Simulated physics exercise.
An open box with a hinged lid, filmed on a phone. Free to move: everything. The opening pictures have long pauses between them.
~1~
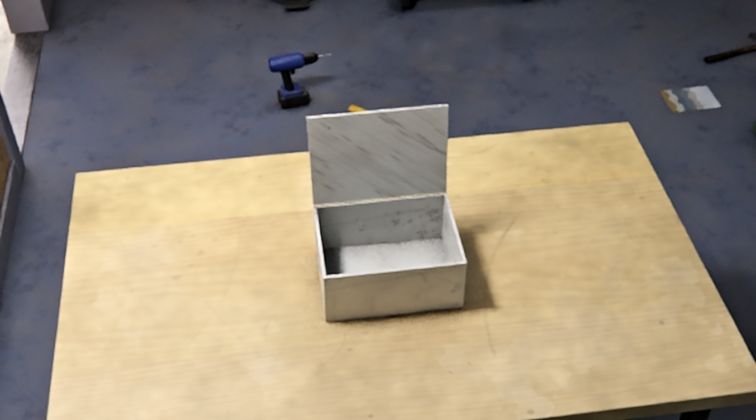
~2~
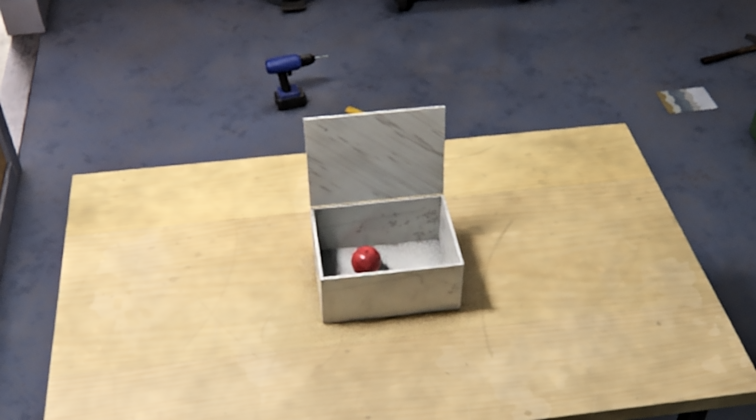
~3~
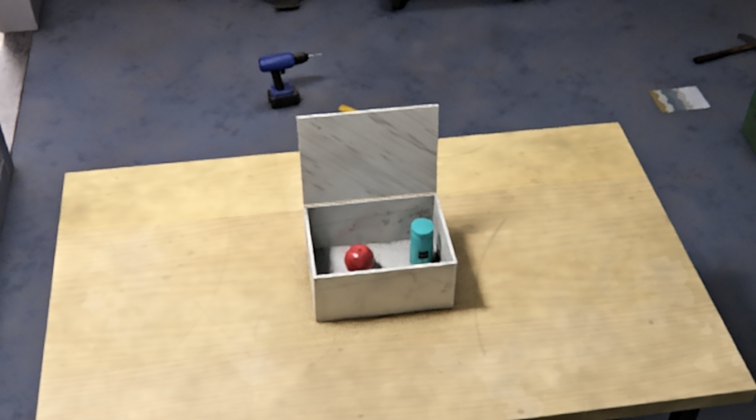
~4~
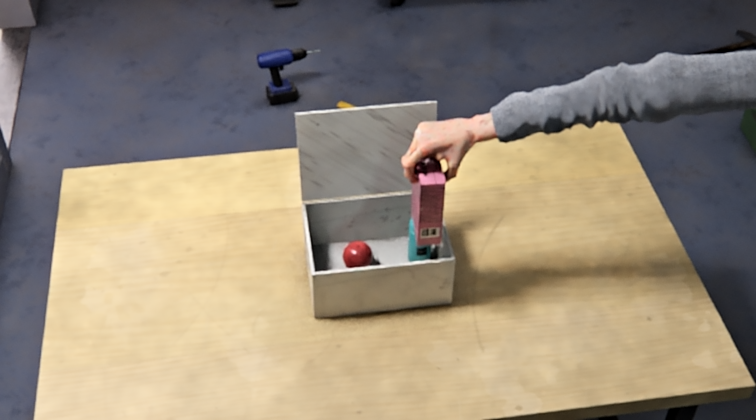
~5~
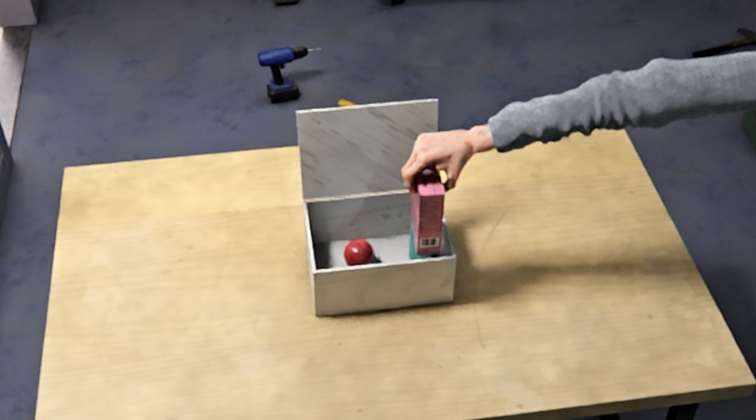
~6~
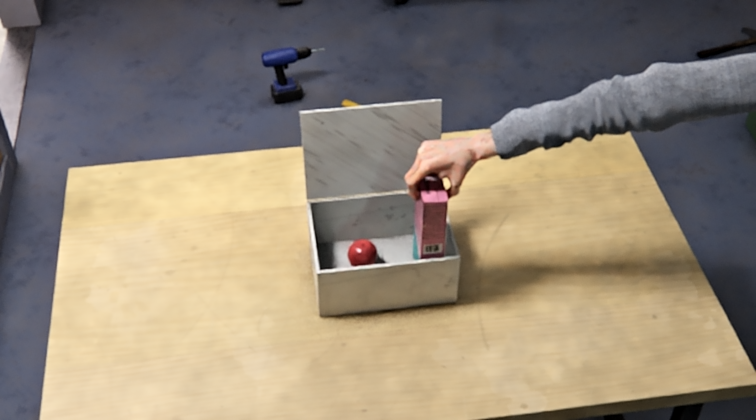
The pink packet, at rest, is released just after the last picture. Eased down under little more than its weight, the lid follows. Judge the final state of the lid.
The lid is not fully down.
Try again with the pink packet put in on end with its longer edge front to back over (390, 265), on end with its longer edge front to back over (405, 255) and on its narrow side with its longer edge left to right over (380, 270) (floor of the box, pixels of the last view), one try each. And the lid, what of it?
In the first case it is held up; in the second case it shuts flat; in the third case it shuts flat.
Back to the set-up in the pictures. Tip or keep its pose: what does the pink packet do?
After all that, it keeps its set angle.
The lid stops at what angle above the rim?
About 20°.
Then, 1.10 s later than the last frame, lid starting down; pink packet moved about its own width near (429, 254).
Then, 1.70 s later than the last frame, lid 46° above the rim; pink packet moved about its own width near (429, 254).
When it is over, lid 21° above the rim; moved from the start, pink packet; the other 2 as before. End places, in pixels of the last picture, pink packet near (429, 254).
